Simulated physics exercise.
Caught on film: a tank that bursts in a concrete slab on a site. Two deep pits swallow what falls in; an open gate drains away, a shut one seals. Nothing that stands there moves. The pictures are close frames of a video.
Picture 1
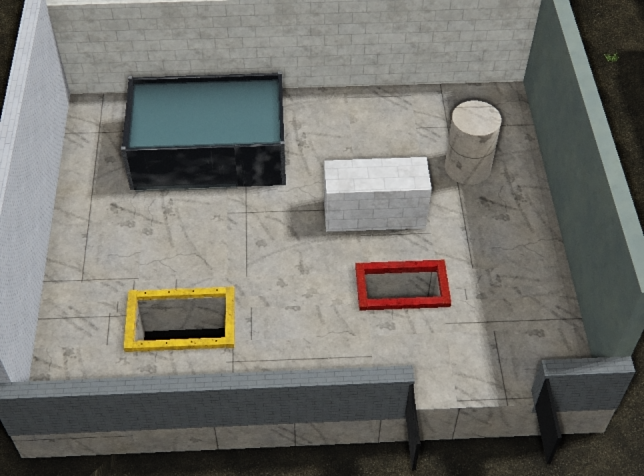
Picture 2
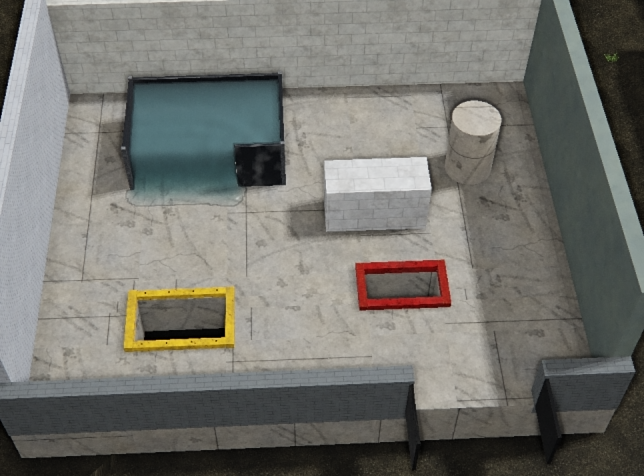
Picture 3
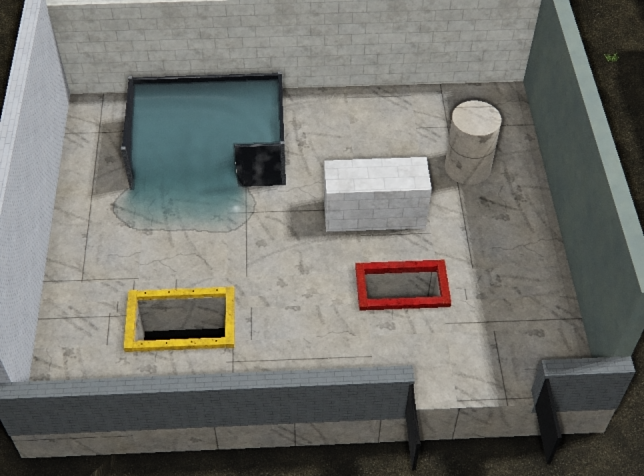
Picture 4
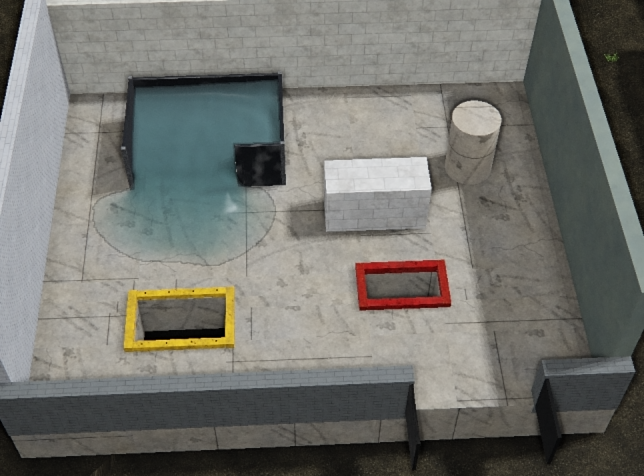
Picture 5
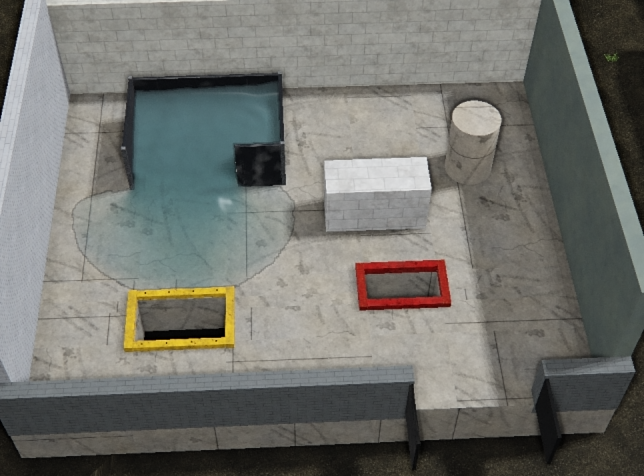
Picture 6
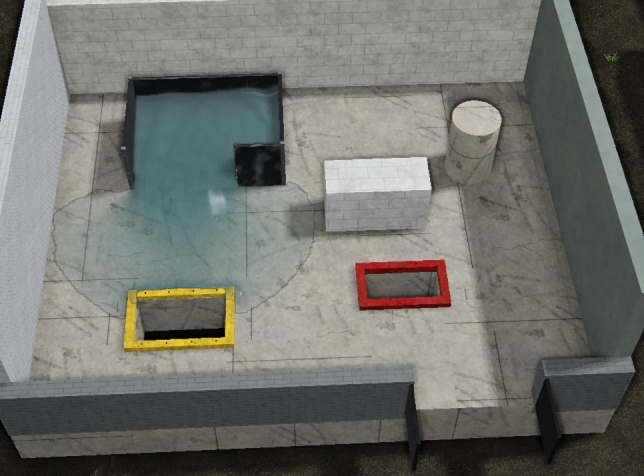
On a walled concrete slab, water bursts from a dark tank and spreads around a yellow-rimmed pit.
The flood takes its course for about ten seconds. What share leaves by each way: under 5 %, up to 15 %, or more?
One by one: The gate takes between 5 and 15 %; the yellow pit takes over 15 %; the red pit takes under 5 %.
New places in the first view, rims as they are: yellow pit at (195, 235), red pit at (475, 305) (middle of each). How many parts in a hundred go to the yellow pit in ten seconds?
Per cent: Yellow 50.
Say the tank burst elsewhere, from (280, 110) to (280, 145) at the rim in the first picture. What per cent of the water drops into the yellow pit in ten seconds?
In per cent: Yellow 0.
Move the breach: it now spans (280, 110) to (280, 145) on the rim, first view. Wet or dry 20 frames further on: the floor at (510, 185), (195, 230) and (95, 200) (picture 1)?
In turn: Wet, free of water, no water.
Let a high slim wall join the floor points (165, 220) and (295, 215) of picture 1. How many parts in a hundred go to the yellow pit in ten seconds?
In per cent: Yellow 4.
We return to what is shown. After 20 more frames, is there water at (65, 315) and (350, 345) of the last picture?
In that order: Covered, flooded.
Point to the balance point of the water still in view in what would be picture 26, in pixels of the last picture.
At about (200, 274).
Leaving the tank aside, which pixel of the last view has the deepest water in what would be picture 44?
I would point to (581, 342).
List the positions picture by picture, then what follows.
The first frame shows the open tank at (205, 114) is whole and still.
In the second frame, water pours out at (184, 171) and has run to (130, 192).
In the third frame, the front is at (240, 221), out from the gap at (184, 174).
In the fourth frame, the front is at (220, 259), out from the gap at (185, 175).
In the fifth frame, water pours out at (185, 176) and has run to (223, 289).
In the sixth frame, the front is at (244, 308), out from the gap at (185, 176).
A moment on, water covers 35 % of the floor; the gate 0 %, the yellow pit 11 %, the red pit 0 %.
Next, water covers 35 % of the floor; the gate 0 %, the yellow pit 20 %, the red pit 0 %.
Then, water covers 45 % of the floor; the gate 1 %, the yellow pit 27 %, the red pit 0 %.
Later, water covers 60 % of the floor; the gate 3 %, the yellow pit 29 %, the red pit 1 %.
In the end, water covers 90 % of the floor; the gate 9 %, the yellow pit 29 %, the red pit 1 %.
